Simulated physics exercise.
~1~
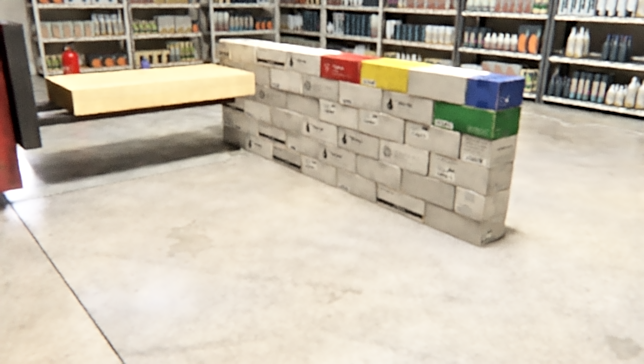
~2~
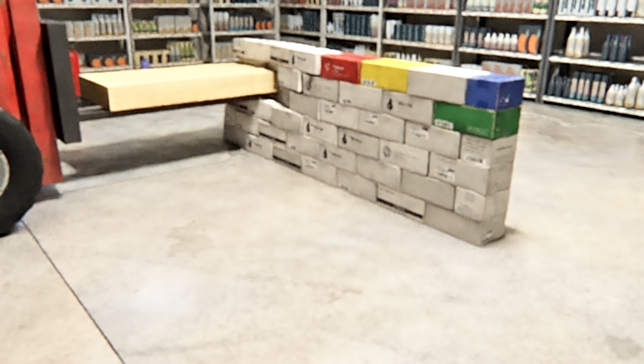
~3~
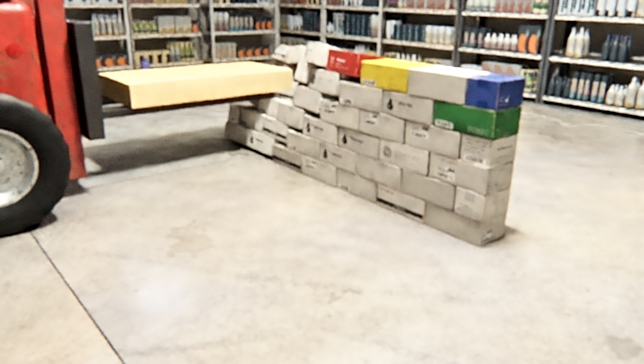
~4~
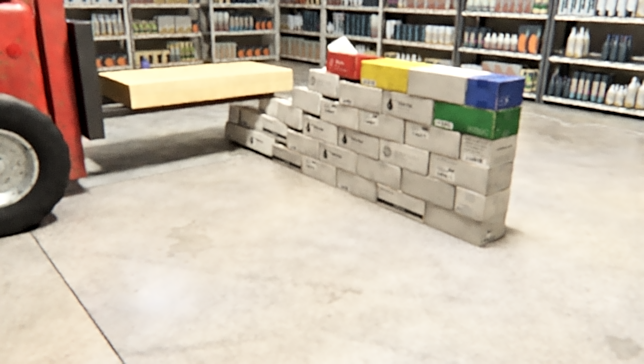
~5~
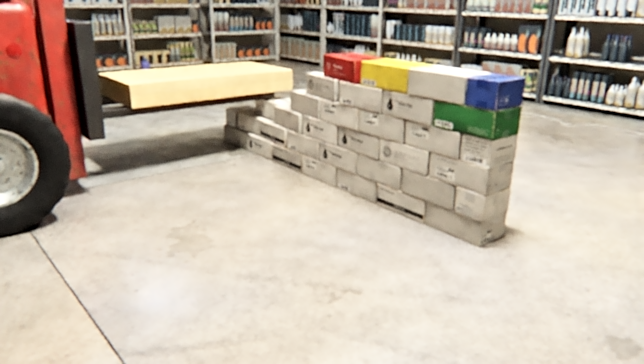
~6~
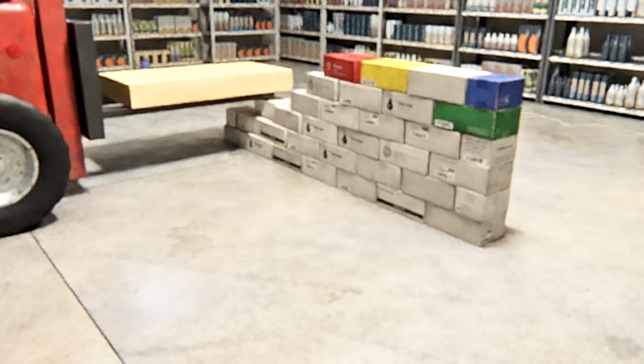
In a warehouse aisle lined with shelves of bottles, a low wall of grey boxes stands on a concrete floor, with red, yellow, blue and green boxes at its top and right end. From the left, a red lift truck pushes a pale case on its raised forks into the wall's left end. The upper grey boxes there shift, tilt and tumble away behind as the truck rolls forward, then stops. One last pale box slips from view beside the red box. The left end is left stepped and broken, while the coloured boxes remain up.
